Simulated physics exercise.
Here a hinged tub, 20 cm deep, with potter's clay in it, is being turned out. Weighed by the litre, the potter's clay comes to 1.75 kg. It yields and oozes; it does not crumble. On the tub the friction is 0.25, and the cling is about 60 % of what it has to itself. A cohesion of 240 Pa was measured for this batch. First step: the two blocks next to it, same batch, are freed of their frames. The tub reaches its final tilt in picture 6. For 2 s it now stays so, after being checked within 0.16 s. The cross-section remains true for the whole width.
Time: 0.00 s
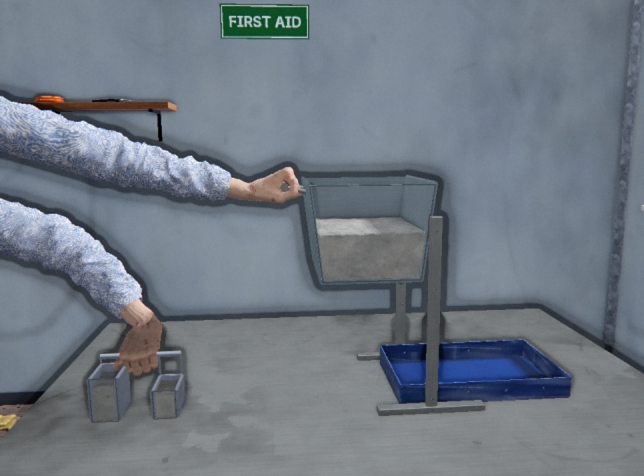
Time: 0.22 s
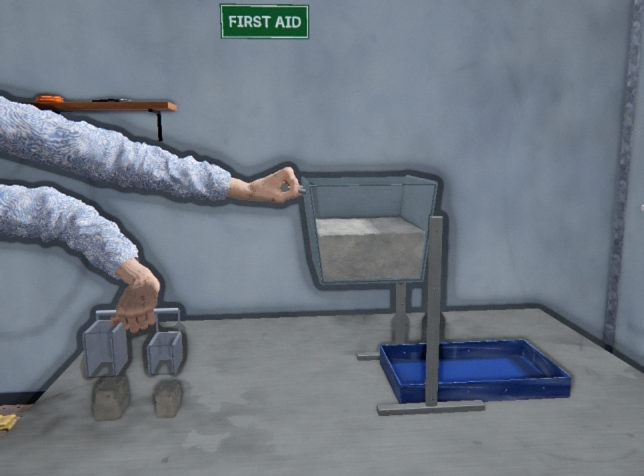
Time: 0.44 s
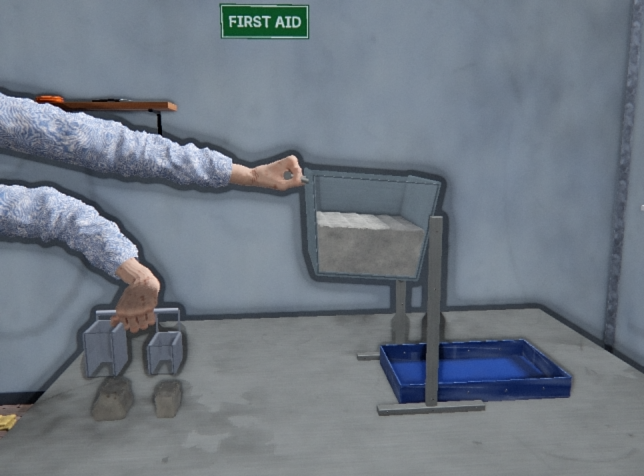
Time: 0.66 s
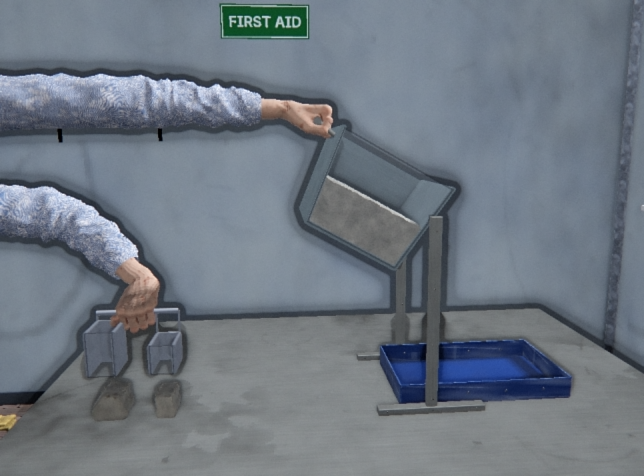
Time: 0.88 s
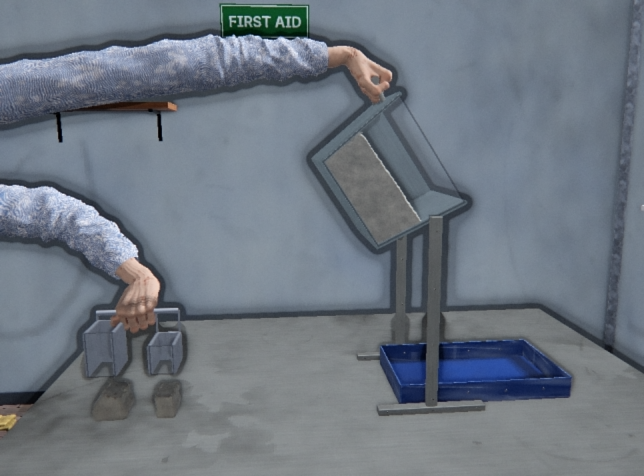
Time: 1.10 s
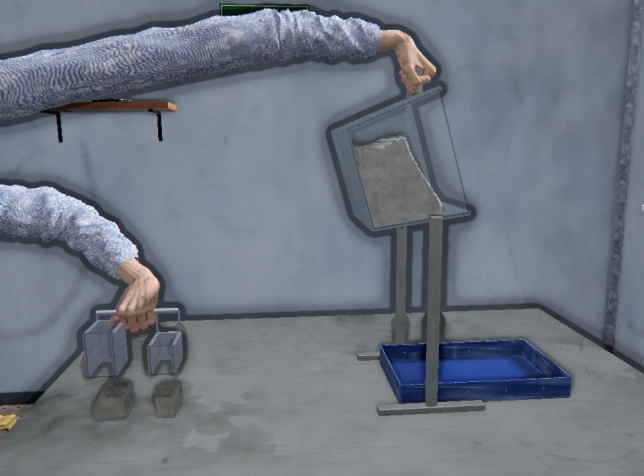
A hand lifts two molds off small clay blocks, then another tilts a clay-filled tub rightward.
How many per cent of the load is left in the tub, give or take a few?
I would say close to 93 percent.
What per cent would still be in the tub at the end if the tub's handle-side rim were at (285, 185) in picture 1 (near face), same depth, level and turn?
About 75 per cent.
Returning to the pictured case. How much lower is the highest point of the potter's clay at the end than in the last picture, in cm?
About 6 cm.
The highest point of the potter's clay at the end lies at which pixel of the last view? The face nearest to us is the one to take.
Peak location: Approx. (395, 166).
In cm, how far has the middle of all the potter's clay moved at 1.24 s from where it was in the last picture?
Something like 3 cm, give or take.
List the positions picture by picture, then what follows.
The first frame shows handle-side rim at (311, 185), tilt 0 degrees; crest of the potter's clay at (360, 233); block heights 8.2 cm, 5.3 cm (left to right).
The second frame shows handle-side rim at (311, 185), tilt 0 degrees; crest of the potter's clay at (360, 233); block heights 7.1 cm, 5.2 cm (left to right).
The third frame shows handle-side rim at (315, 175), tilt 5 degrees; crest of the potter's clay at (322, 225); block heights 6.5 cm, 5.2 cm (left to right).
The fourth frame shows handle-side rim at (346, 128), tilt 29 degrees; crest of the potter's clay at (331, 179); block heights 6.2 cm, 5.2 cm (left to right).
The fifth frame shows handle-side rim at (401, 96), tilt 57 degrees; crest of the potter's clay at (360, 135); block heights 6.2 cm, 5.2 cm (left to right).
The sixth frame shows handle-side rim at (440, 91), tilt 74 degrees; crest of the potter's clay at (406, 138); block heights 6.2 cm, 5.2 cm (left to right).
After 1.24 s, the tub is at 75 degrees and holds 100 %.
After 1.41 s, the tub is at 75 degrees and holds 96 %.
After 1.58 s, the tub is at 75 degrees and holds 93 %.
After 1.75 s, the tub is at 75 degrees and holds 93 %.
After 3.10 s, the tub is at 75 degrees and holds 93 %.
